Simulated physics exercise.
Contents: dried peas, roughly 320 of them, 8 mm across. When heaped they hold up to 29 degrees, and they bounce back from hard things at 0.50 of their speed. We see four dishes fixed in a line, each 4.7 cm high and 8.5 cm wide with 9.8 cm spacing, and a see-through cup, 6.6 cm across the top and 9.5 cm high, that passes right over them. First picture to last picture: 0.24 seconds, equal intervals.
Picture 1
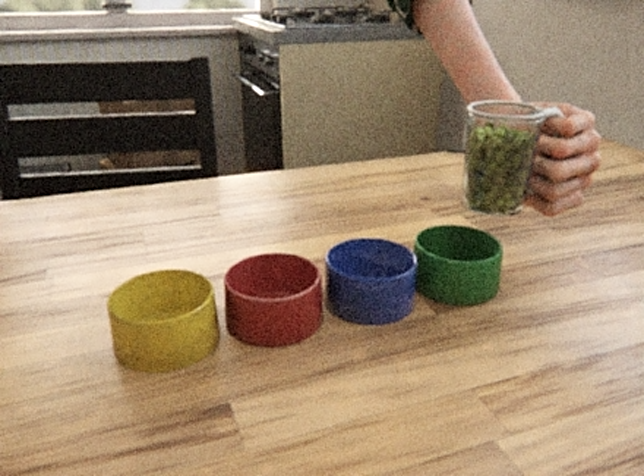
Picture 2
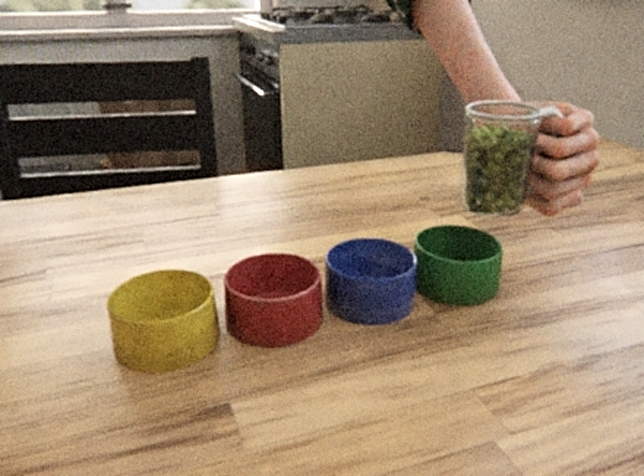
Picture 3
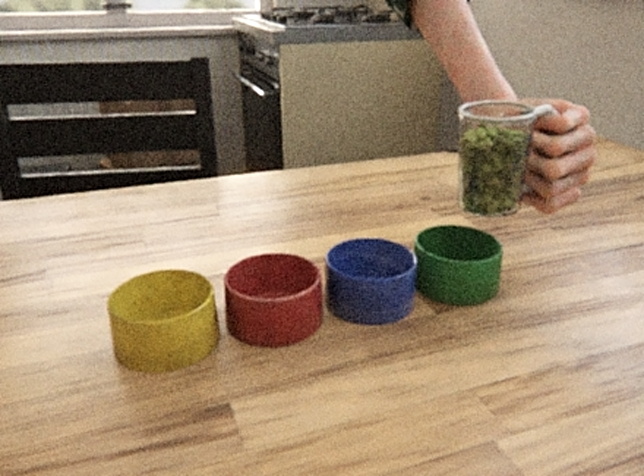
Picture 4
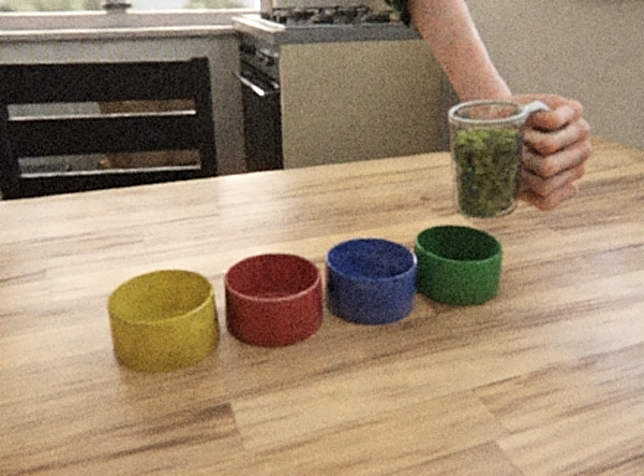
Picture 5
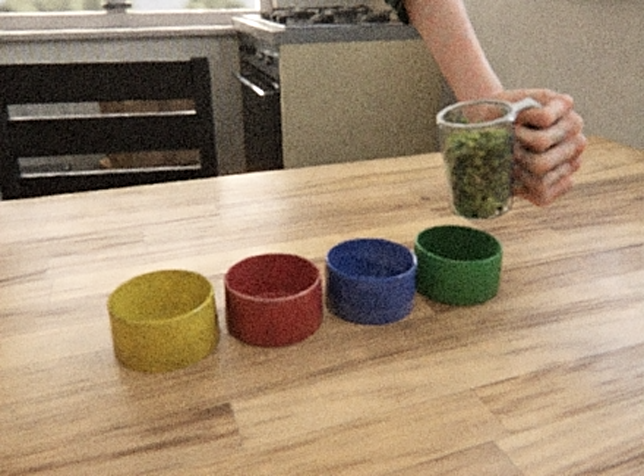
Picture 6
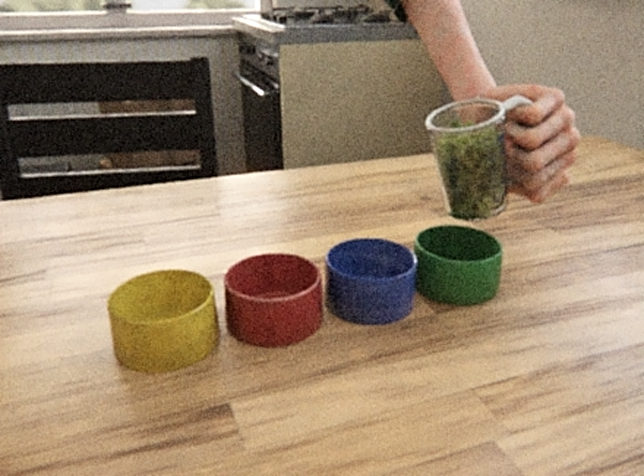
A hand at the upper right holds a clear cup of small green pieces by its handle, above a striped wooden table seen from slightly above in a kitchen. Four round open dishes, yellow, red, blue and green from left to right, sit in a slanting row before a dark chair and a stove. The hand moves the cup slightly left, gradually tilting it leftward, while the dishes and camera stay still.
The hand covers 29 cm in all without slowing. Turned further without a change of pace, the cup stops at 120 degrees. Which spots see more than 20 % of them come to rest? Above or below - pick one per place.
Red: Below; blue: Below; green: Below; yellow: Above; counter: Below.
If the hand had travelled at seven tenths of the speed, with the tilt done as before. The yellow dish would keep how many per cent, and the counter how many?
Shares: Yellow 0, counter 10.
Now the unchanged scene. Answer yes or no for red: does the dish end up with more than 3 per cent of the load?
With red the answer is affirmative.
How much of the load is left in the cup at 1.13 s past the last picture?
Reading: Approx. 65 %.
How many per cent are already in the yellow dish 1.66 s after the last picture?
About 80 percent up to now.
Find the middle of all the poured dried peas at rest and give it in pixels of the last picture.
Close to pixel (162, 322).
Then, 0.68 s after the last picture, tilt 78 degrees; cup holds 100 %.
Then, 1.13 s after the last picture, tilt 118 degrees; cup holds 65 %, red 10 %, yellow 10 %.
Then, 1.66 s after the last picture, tilt 120 degrees; cup holds 0 %, red 10 %, yellow 80 %.
In the end, red 10 %, blue 0 %, green 0 %, yellow 80 %, counter 10 %.
